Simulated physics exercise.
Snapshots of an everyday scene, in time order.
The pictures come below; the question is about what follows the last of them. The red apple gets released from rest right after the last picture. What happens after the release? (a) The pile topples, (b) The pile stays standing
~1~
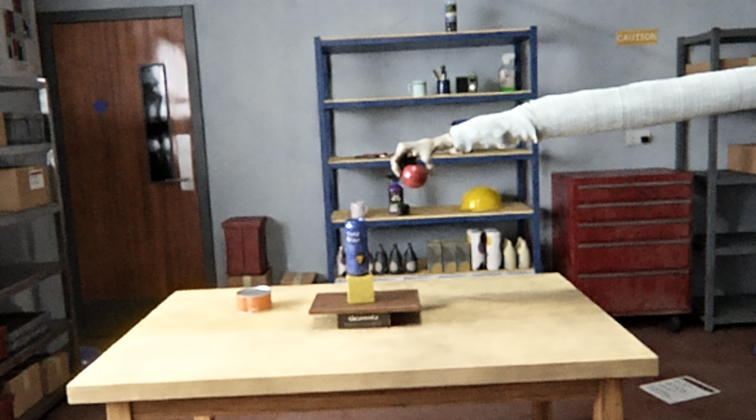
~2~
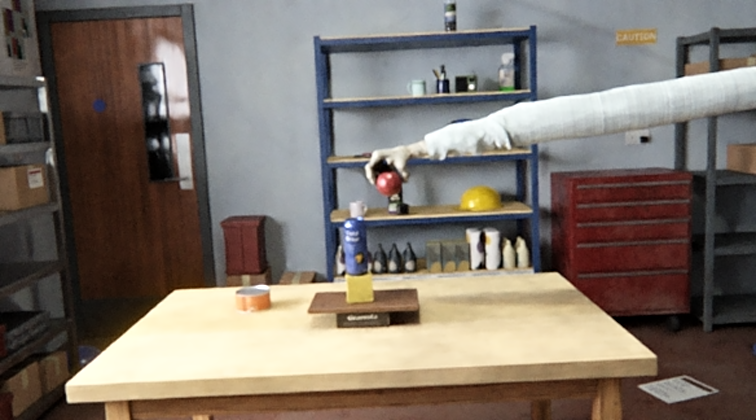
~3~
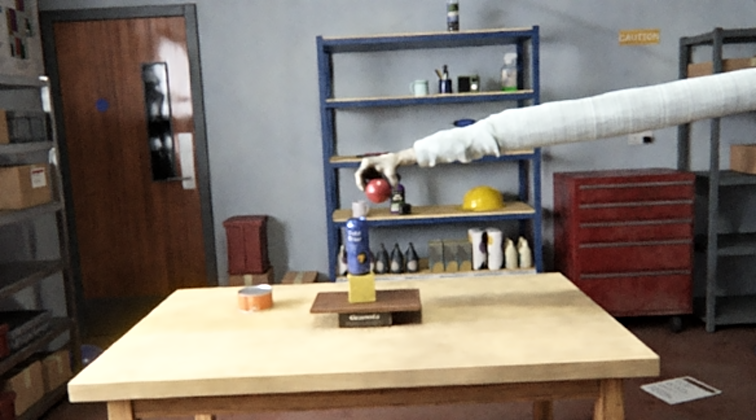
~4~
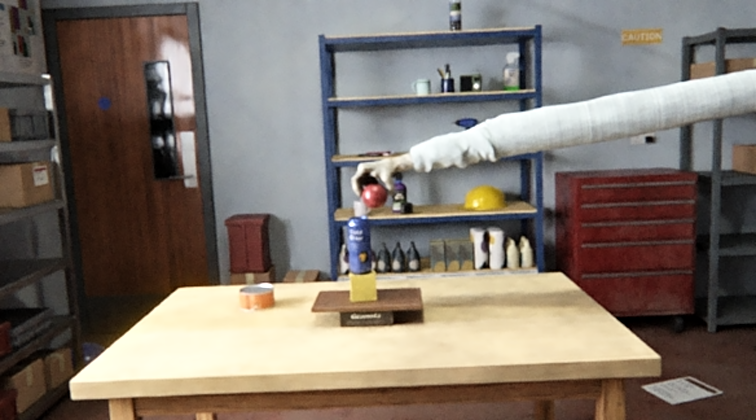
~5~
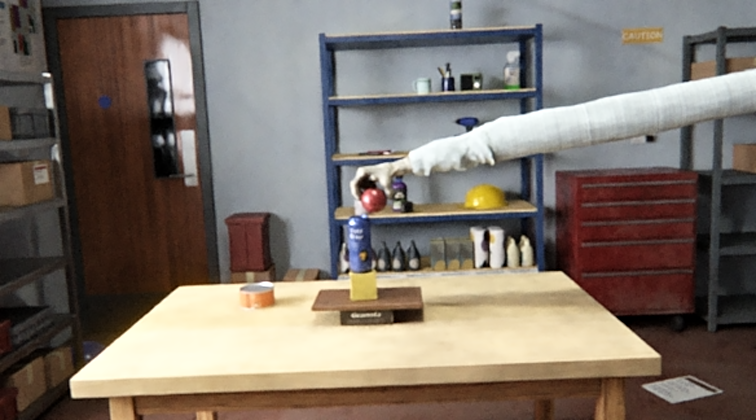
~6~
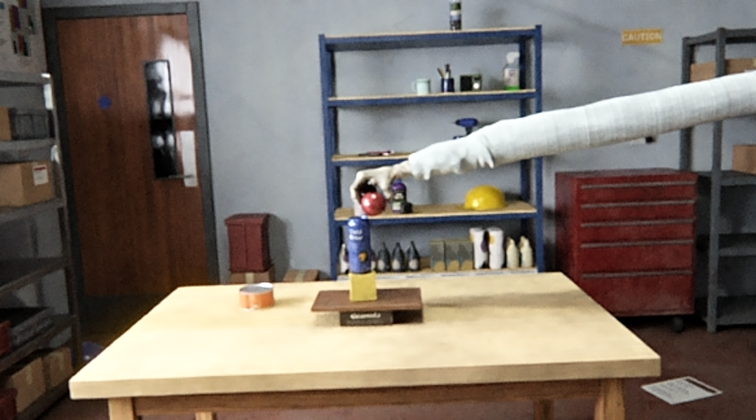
The pile topples (a).
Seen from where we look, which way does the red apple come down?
Pretty clearly in the rightward direction.
Then, 0.30 s on from there, red apple now fallen.
Then, 0.40 s on from there, things are still on the move.
Then, 0.50 s on from there, as before.
In the end, fallen, red apple; the other 5 unmoved. At the end, from the last picture's camera, red apple near (406, 284). The pile loses its balance.
